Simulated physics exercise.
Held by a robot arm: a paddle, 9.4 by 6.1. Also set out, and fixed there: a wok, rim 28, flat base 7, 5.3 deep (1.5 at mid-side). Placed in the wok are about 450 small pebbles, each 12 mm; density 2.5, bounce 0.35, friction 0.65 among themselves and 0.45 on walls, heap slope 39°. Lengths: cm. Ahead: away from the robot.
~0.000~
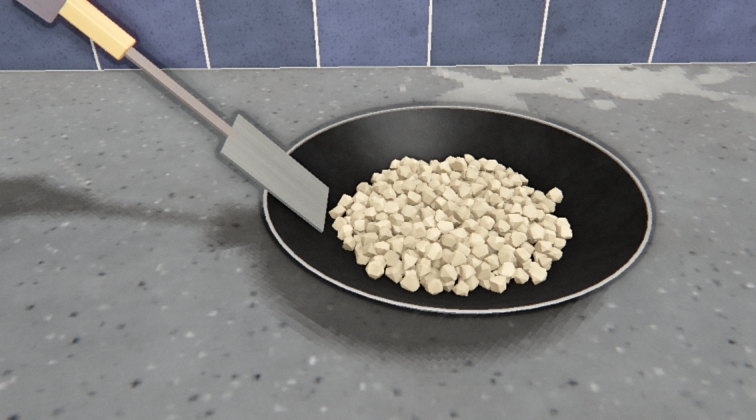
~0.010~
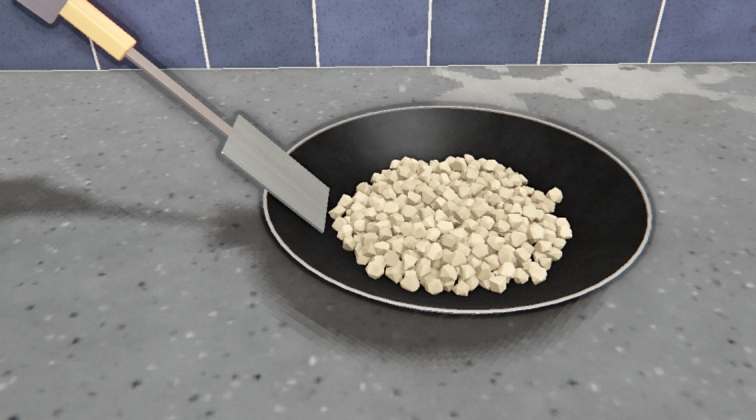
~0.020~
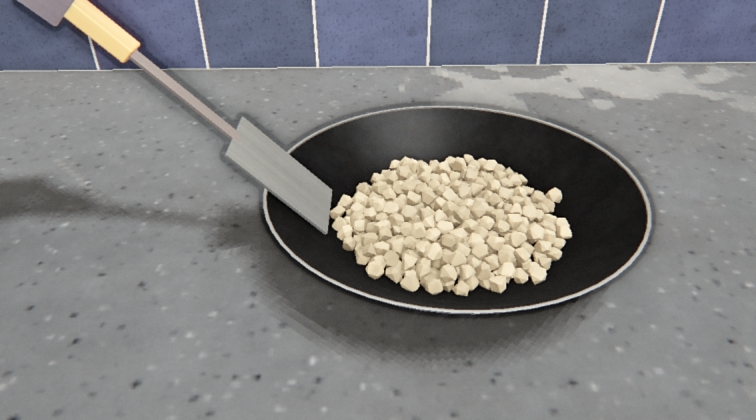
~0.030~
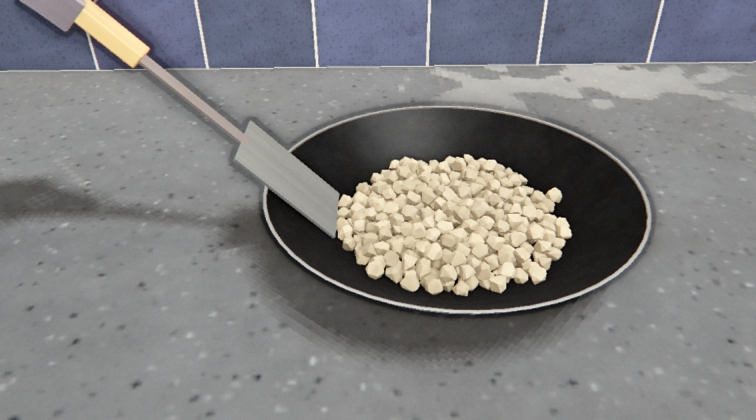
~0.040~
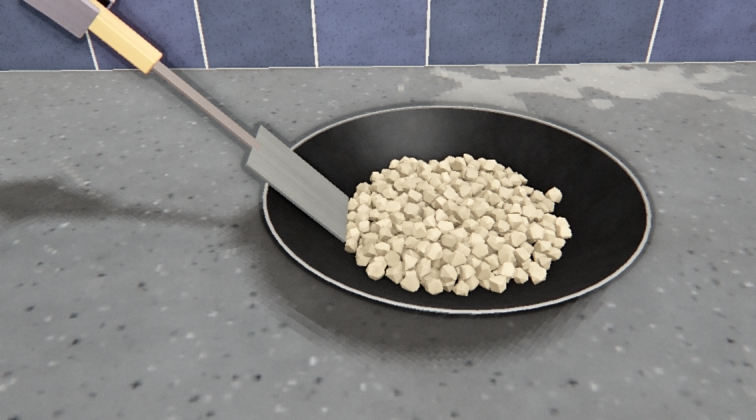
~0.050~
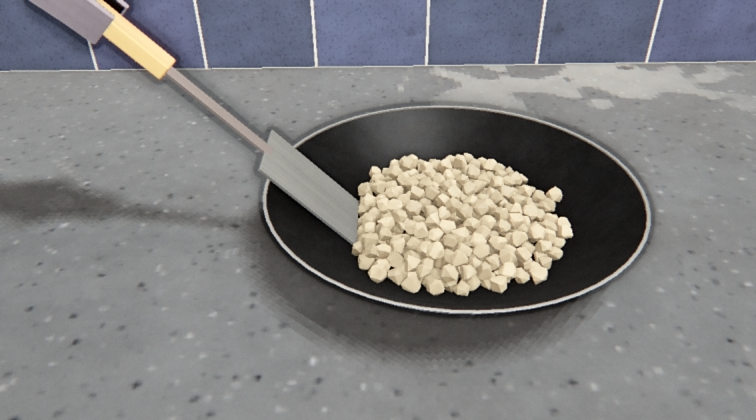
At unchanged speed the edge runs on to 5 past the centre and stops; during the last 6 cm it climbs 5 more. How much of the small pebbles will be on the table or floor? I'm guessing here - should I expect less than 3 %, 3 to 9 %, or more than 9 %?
You should expect 3 to 9 %.
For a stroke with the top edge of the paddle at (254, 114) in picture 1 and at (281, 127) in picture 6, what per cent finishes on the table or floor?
0 per cent.
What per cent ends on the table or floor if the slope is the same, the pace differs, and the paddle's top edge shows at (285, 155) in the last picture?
About 15 percent.
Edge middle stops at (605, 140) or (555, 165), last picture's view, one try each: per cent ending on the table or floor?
Close to 30 and close to 20 per cent, respectively.
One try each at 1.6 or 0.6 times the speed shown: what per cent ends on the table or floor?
The two tries give roughly 15 and 0 in a hundred.
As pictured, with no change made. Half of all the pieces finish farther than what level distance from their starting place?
The figure is about 5 cm.
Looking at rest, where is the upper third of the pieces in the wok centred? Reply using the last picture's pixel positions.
(564, 193).
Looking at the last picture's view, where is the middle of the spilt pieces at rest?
(723, 233), roughly.
After 0.10 s, sloping 46°, highest piece 6 above the table; 450 in the wok.
After 0.15 s, sloping 46°, highest piece 6 above the table; 450 in the wok.
After 0.38 s, sloping 46°, highest piece 7 above the table; 429 in the wok, 16 on the table or floor, 5 on the blade or in flight.
After 1.43 s, sloping 46°, highest piece 7 above the table; 429 in the wok, 21 on the table or floor.
At rest, 429 in the wok, 21 on the table or floor. That is 5 % on the table or floor.
